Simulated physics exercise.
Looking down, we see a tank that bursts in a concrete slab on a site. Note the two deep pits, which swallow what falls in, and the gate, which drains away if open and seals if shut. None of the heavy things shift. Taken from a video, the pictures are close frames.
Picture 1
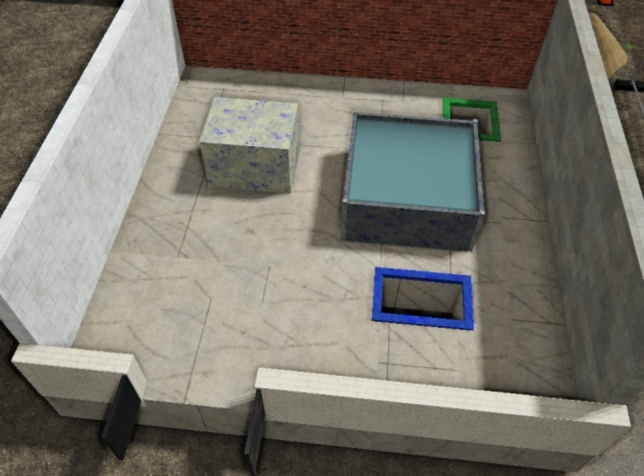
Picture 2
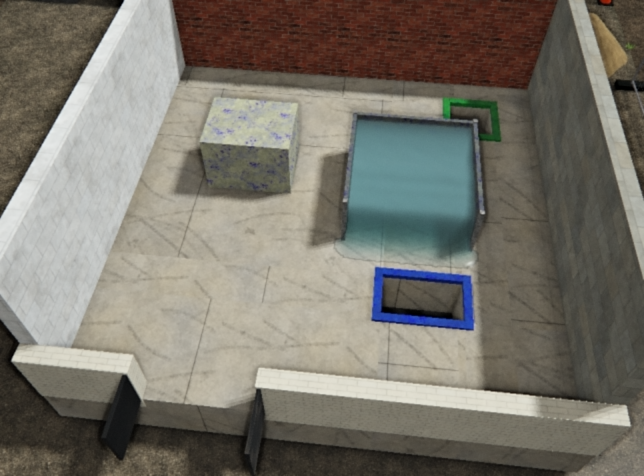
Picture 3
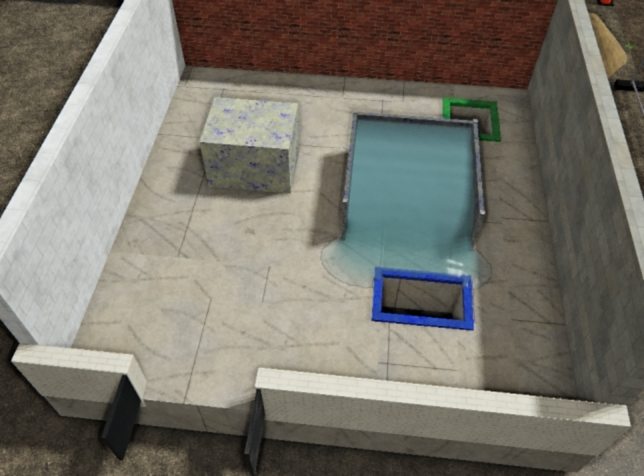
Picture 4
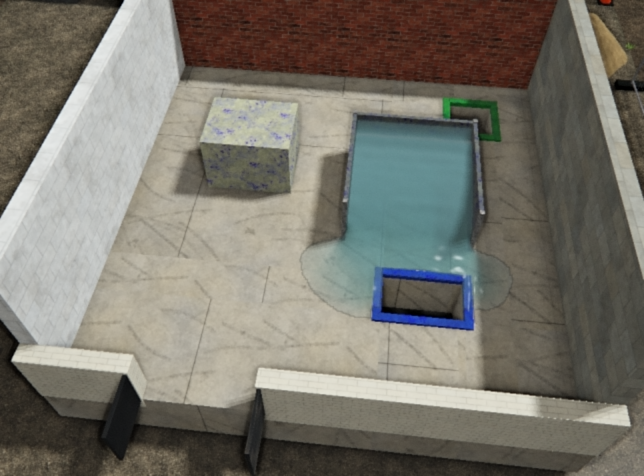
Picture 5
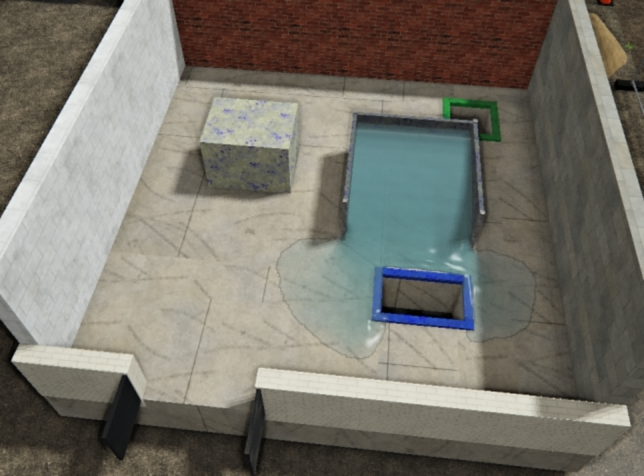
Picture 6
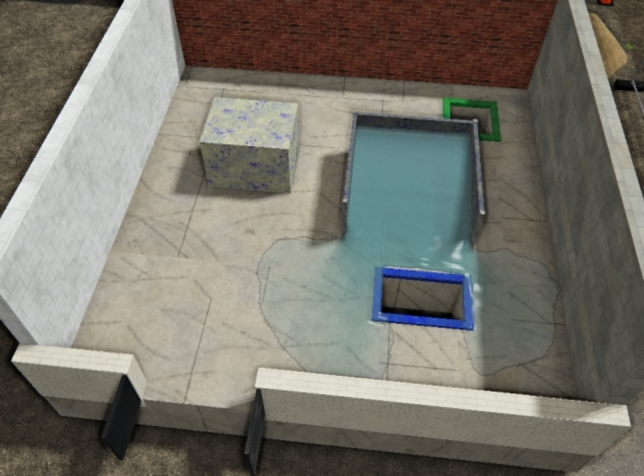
We see a walled concrete slab with a patterned block, a water tank and two framed pits. The tank's near side opens, and water pours out, spreading around the blue-framed pit and widening across the floor to both sides.
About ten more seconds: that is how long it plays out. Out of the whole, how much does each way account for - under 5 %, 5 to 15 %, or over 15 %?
By the end, the gate accounts for 5 to 15 %; the blue pit accounts for over 15 %; the green pit accounts for under 5 %.
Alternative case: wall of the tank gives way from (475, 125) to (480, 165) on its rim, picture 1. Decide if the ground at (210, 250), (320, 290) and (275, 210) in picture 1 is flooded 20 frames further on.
Unsoaked, then unsoaked, then unsoaked.
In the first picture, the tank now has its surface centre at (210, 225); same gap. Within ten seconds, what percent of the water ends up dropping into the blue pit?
Blue: 0 %.
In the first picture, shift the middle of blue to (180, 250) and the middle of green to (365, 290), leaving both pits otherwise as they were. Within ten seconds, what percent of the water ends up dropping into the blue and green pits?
Per cent by pit - blue: 4 / green: 35.
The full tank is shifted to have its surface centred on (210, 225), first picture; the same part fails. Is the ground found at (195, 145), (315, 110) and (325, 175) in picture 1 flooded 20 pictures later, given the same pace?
Well, first one got wet, second one stays dry, third one stays dry.
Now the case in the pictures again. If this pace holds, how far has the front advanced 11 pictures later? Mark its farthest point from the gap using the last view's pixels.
Around (89, 375).
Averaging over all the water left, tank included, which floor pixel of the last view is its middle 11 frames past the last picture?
I'd put my finger on (394, 274).
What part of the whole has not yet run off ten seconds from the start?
My reading is around 42 percent.
A moment on, water covers 25 % of the floor; the gate 0 %, the blue pit 23 %, the green pit 0 %.
Next, water covers 30 % of the floor; the gate 3 %, the blue pit 34 %, the green pit 0 %.
Then, water covers 40 % of the floor; the gate 7 %, the blue pit 41 %, the green pit 0 %.
Later, water covers 60 % of the floor; the gate 9 %, the blue pit 46 %, the green pit 0 %.
In the end, water covers 75 % of the floor; the gate 12 %, the blue pit 46 %, the green pit 0 %.
